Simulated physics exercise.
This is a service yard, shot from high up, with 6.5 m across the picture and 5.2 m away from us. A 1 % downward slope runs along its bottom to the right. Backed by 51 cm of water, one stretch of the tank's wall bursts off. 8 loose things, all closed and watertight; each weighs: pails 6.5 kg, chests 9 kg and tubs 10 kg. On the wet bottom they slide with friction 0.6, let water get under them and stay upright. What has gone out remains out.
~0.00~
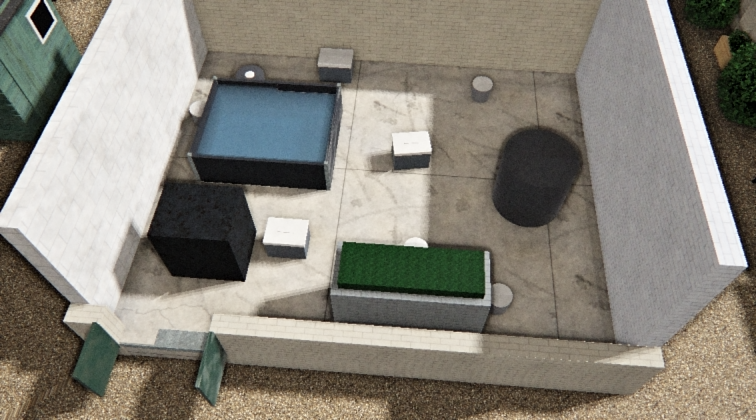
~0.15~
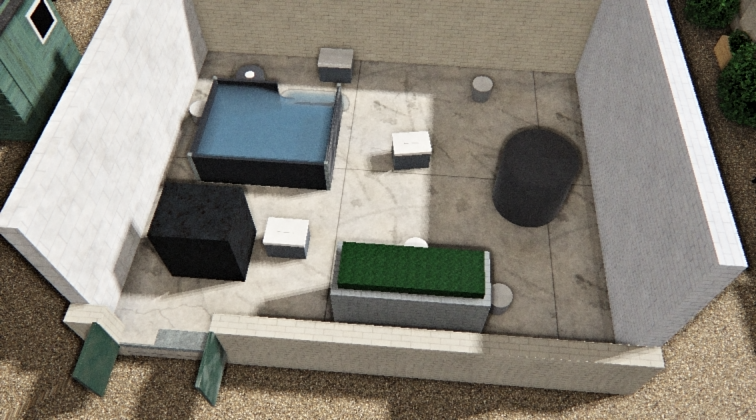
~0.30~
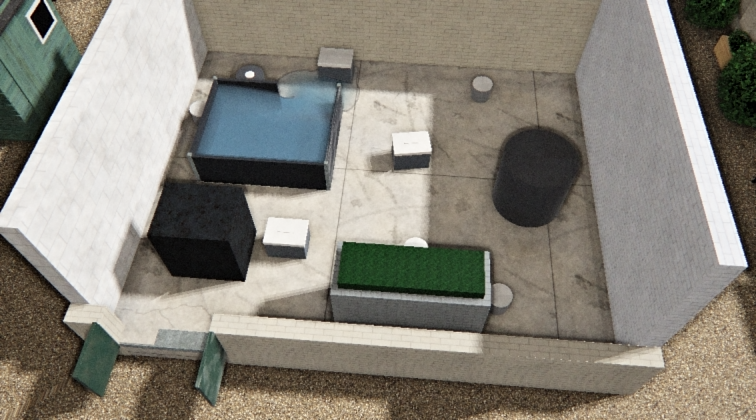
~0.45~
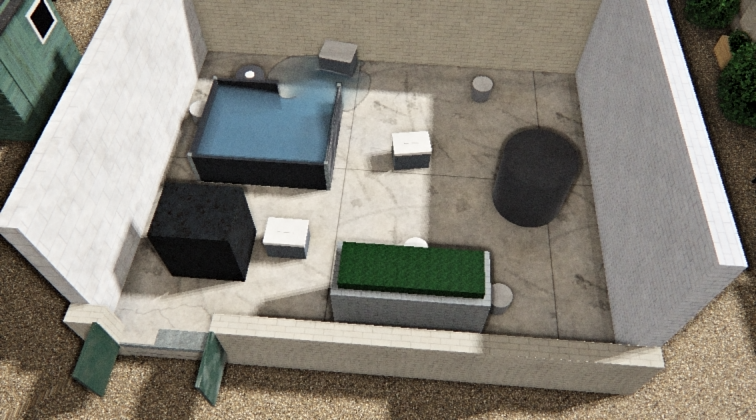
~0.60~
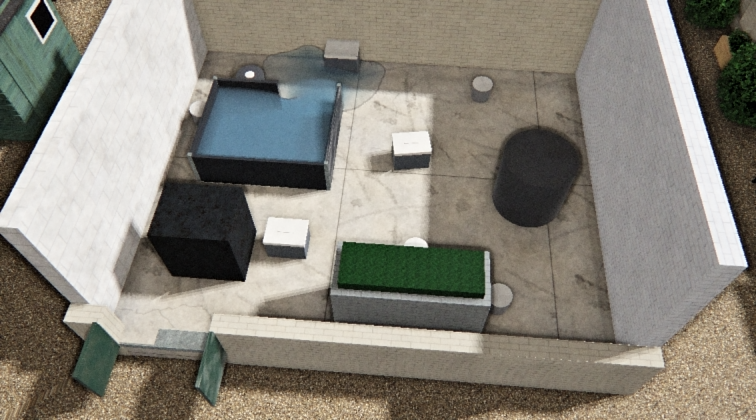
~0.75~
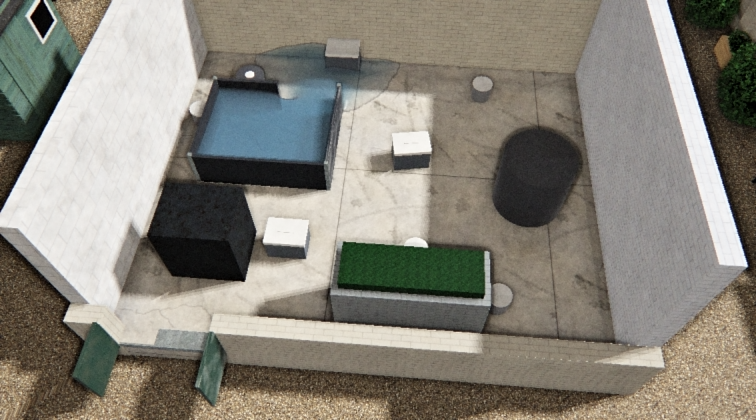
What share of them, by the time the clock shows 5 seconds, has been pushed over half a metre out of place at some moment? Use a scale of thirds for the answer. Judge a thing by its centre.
On that scale: One to two thirds.
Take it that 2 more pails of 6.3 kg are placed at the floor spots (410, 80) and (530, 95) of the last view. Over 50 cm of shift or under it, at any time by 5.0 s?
Beyond it, beyond it.
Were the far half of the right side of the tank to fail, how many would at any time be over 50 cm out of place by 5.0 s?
In that case the number is 2.
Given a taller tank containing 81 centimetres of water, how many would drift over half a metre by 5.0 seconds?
The answer would then be 4.
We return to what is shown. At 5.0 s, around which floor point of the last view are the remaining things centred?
Around (399, 214).
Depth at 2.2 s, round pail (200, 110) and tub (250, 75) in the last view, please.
Depth approx. 2 cm / 3 cm.
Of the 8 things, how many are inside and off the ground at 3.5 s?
The number is 3.
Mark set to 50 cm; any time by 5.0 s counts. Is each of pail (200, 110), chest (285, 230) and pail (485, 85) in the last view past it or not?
Result, in order: Overshooting / undershooting / overshooting.
After 1.1 s 0 of 8 are over 50 cm from their spots; 1 afloat.
After 2.2 s 1 of 8 are over 50 cm from their spots; 1 afloat.
After 3.5 s 3 of 8 are over 50 cm from their spots; 3 afloat.
After 5.0 s 3 of 8 are over 50 cm from their spots, and 3 have been at some point; 2 afloat.
